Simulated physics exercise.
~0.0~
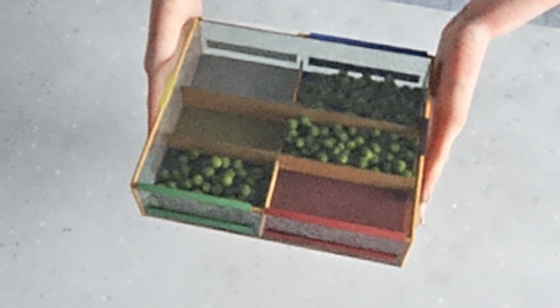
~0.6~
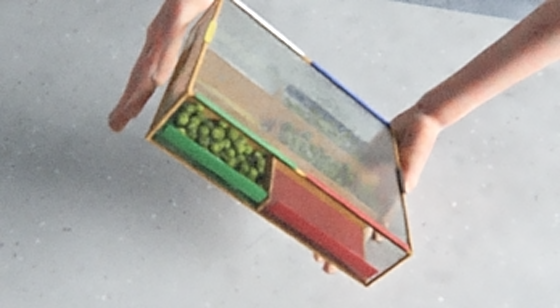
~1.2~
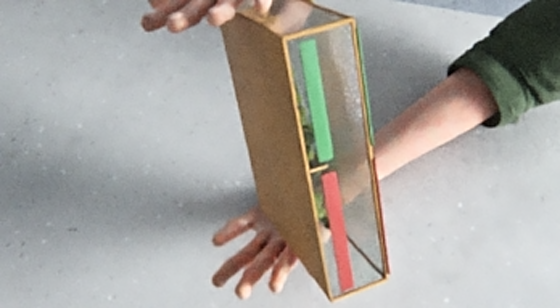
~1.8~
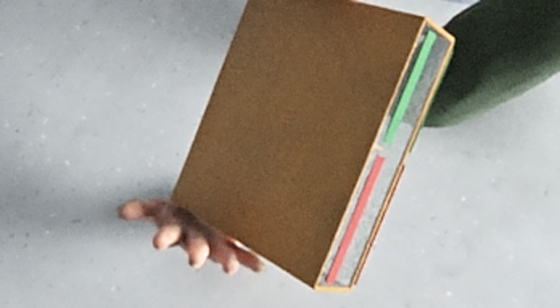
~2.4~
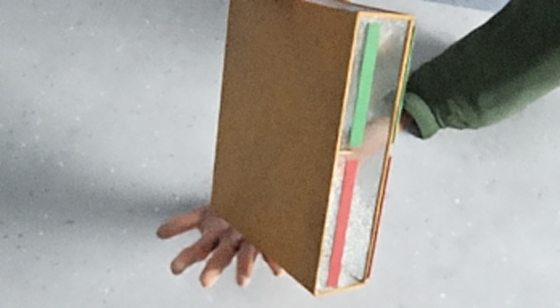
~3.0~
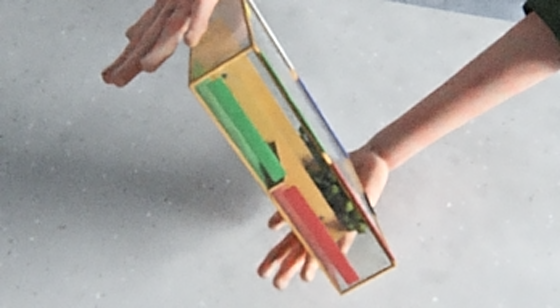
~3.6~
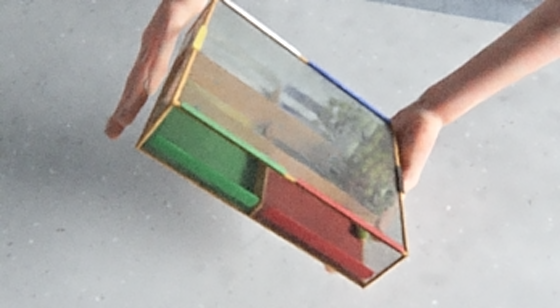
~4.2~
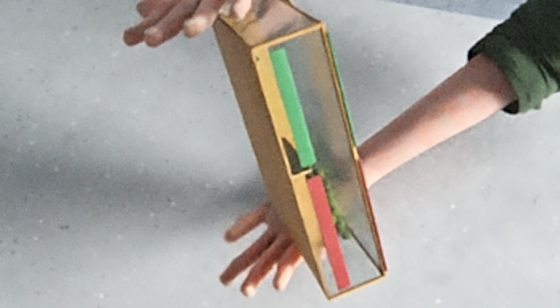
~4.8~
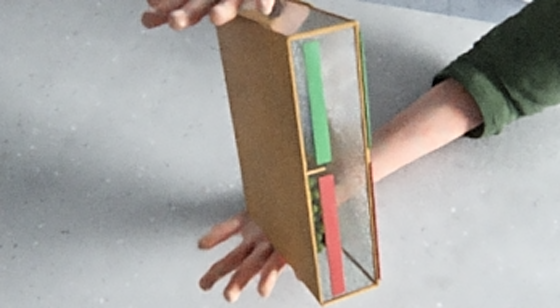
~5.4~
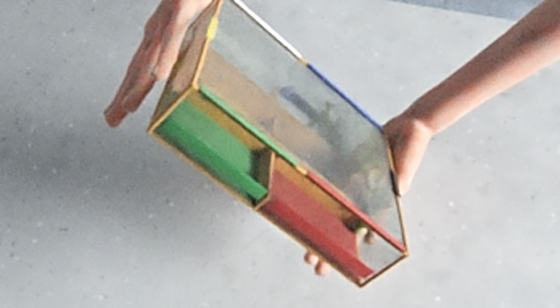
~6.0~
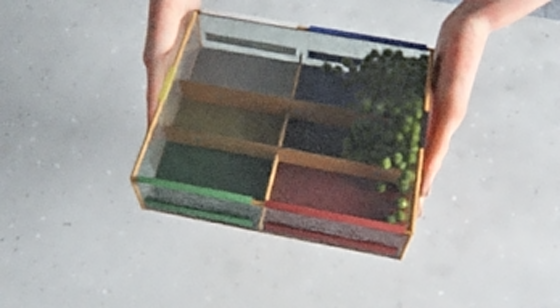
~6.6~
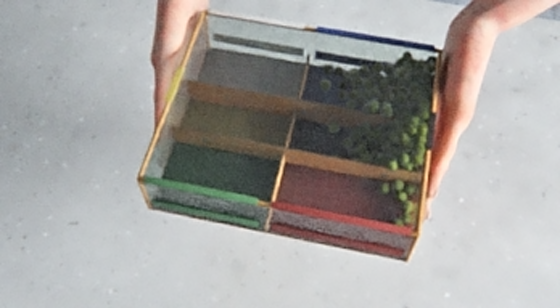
Hands tilt a lidded, divided box back and forth, leaving green olives along its right side.
